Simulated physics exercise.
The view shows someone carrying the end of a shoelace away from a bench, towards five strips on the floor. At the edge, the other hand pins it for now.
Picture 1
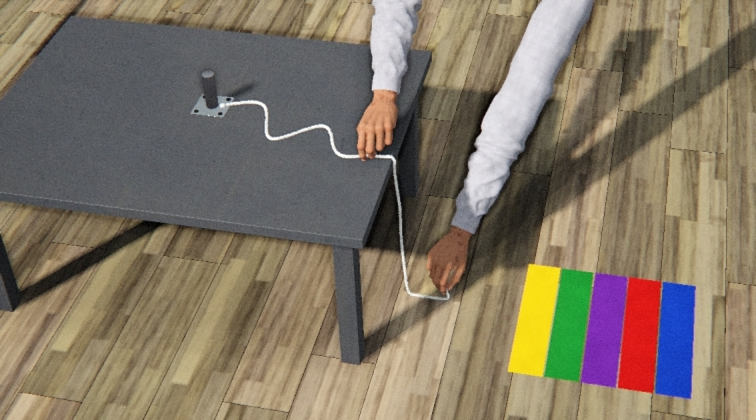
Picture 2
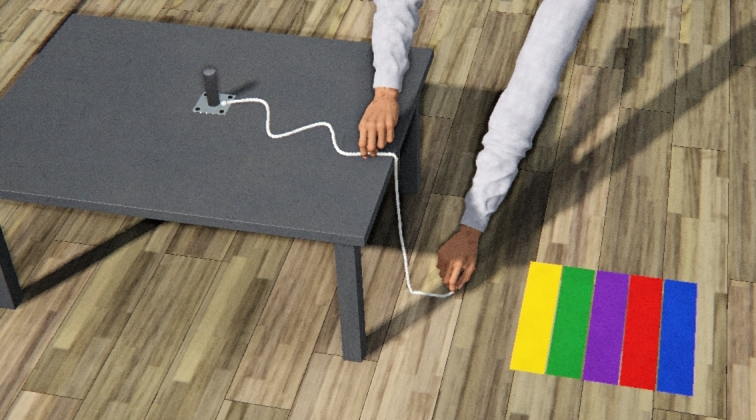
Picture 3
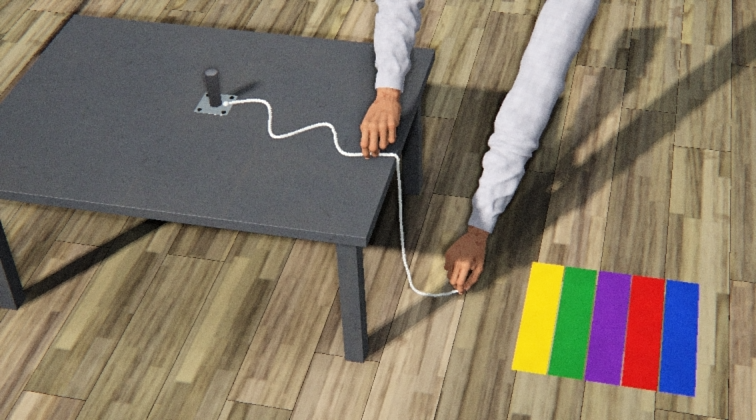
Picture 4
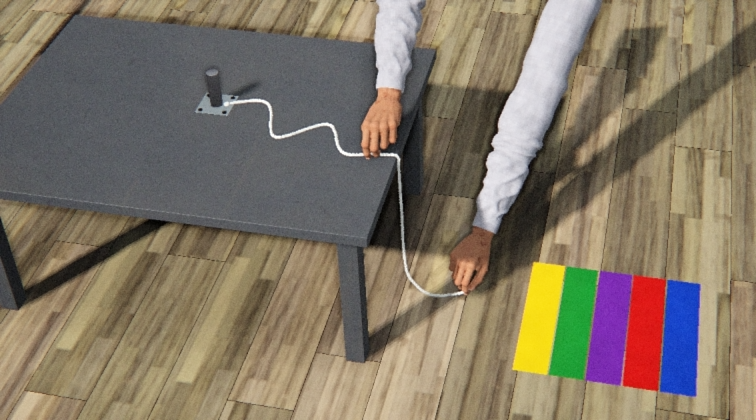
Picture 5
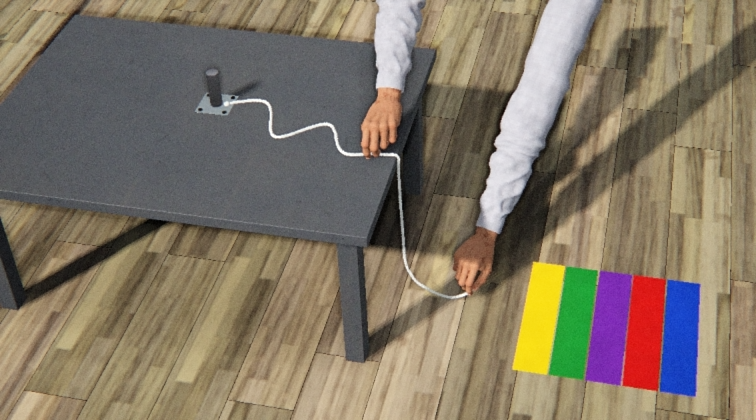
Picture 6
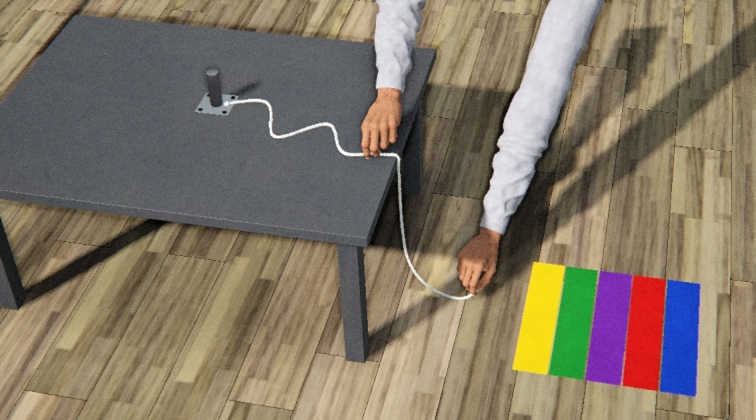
Hand slowly drawing a white shoelace's end rightward near yellow strip, while another hand pins it at dark bench's edge.
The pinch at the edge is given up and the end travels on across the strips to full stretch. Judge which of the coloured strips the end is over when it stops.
It is over the red strip.
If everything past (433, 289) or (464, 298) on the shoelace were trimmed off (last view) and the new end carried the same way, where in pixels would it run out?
The pixels are (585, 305) and (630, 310), in that order.
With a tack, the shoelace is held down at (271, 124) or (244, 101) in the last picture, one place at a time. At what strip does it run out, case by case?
In order: Purple, then red.
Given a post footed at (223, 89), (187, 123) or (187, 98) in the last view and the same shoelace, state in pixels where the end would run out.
Places per try: (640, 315); (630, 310); (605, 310).
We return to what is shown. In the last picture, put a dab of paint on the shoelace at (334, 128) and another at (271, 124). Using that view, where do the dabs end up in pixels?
You'll find the first mark at (376, 143) and the second mark at (296, 123).
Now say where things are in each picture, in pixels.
In the first frame, end (446, 289); yellow (529, 353); green (565, 358); purple (601, 364); red (637, 369); blue (674, 374).
In the second frame, end (456, 288); shoelace through (259, 101) (283, 136) (334, 139) (395, 159) (399, 221) (408, 278).
In the third frame, end (464, 289).
In the fourth frame, end (469, 290); shoelace through (262, 101) (286, 136) (337, 140) (398, 160) (402, 222) (411, 279).
In the fifth frame, end (473, 290).
In the sixth frame, end (477, 291); shoelace through (262, 101) (286, 136) (337, 139) (398, 159) (401, 221) (419, 278).
Soon after, end near (592, 307); over green.
After that, end near (629, 312); over purple.
At the stop, end near (649, 314); over red. The end stops over the red strip.
